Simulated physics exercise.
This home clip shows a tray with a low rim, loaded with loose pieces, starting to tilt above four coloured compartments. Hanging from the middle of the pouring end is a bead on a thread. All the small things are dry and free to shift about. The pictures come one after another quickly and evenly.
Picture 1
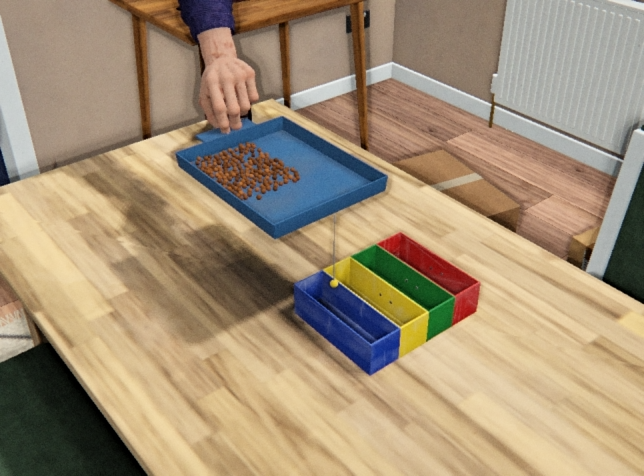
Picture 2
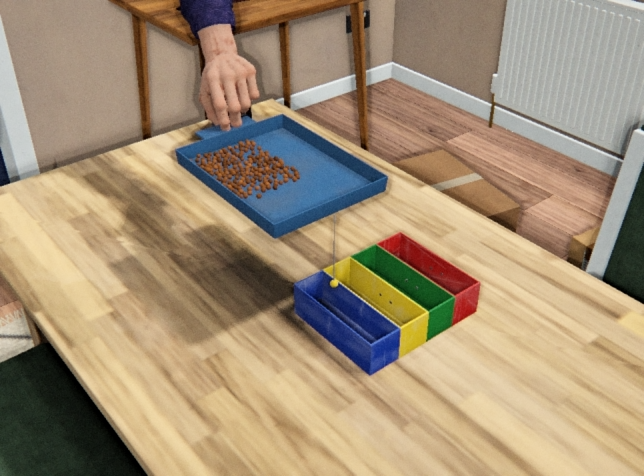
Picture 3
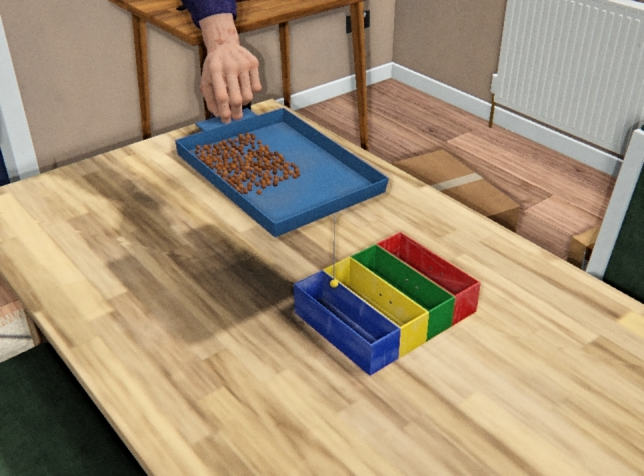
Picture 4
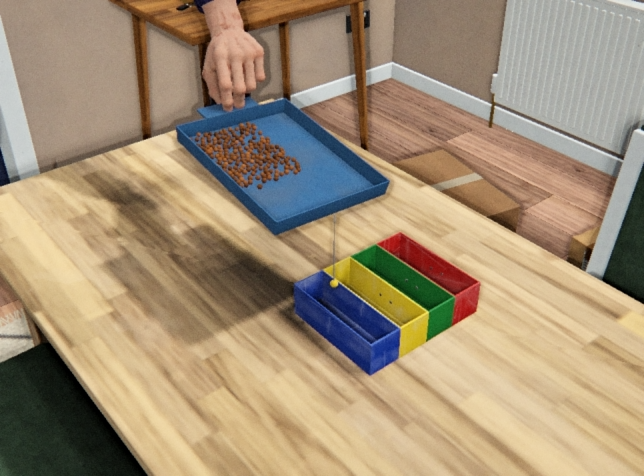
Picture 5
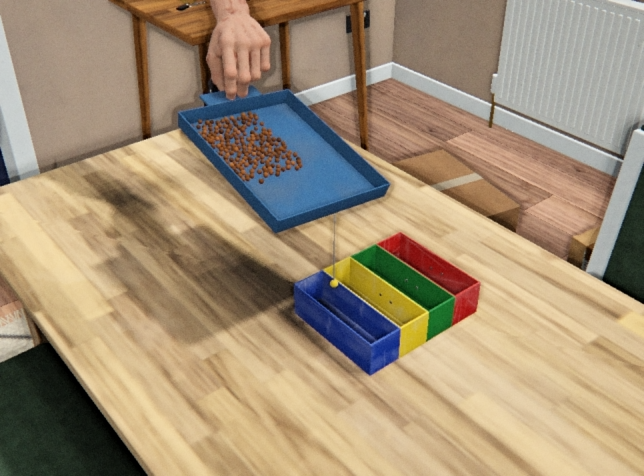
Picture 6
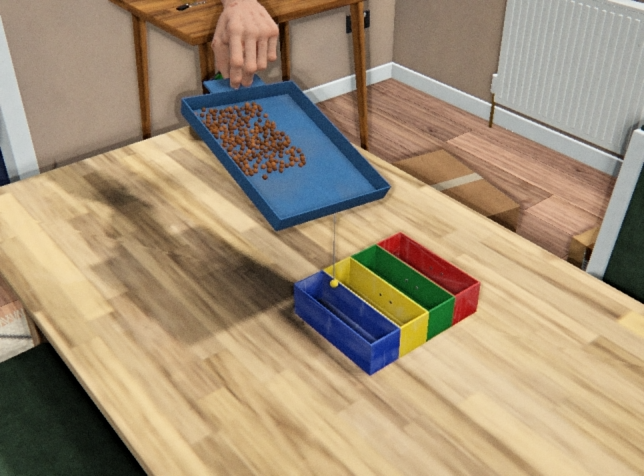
At the start, a hand holds a blue tray of small brown pieces above blue, yellow, green and red compartments, with a bead hanging on a thread. The hand gradually lifts the handle end, and the tray tilts, its pouring edge dipping slightly toward the right corner, the pieces still clustered near the handle.
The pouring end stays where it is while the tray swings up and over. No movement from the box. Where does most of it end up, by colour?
Most of it ends up in green.
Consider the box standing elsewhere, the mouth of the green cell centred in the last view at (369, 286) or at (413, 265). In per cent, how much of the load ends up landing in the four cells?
90 % for the first, 100 % for the second.
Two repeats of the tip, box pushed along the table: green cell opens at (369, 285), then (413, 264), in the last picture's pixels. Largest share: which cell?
First place: The red cell; second place: The yellow one.
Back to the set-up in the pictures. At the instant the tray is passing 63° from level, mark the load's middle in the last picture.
Somewhere about (366, 198).
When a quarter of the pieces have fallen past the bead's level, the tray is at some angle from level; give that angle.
Roughly 85 degrees.
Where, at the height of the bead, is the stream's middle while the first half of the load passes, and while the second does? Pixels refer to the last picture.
The first part at (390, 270); the rest at (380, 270).
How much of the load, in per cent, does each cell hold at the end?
I'd put the blue cell at 0 percent, the yellow cell at 30 percent, the green cell at 60 percent and the red cell at 10 percent.
Soon, tray tipped steeply; most on the tray; a stray few in the green cell; a small part falling or outside the box.
A while on, tray tipped right over; about two thirds on the tray; about a quarter in the green cell; a small part in the red cell; a small part in the yellow cell; a stray few in the blue cell; a small part falling or outside the box.
Towards the end, tray tipped past a quarter turn; about two thirds in the green cell; about a third in the yellow cell; a small part in the red cell; a stray few in the blue cell; a stray few falling or outside the box.
Finally, tray tipped past a quarter turn; about two thirds in the green cell; about a third in the yellow cell; a small part in the red cell; a stray few in the blue cell; a stray few outside the box.
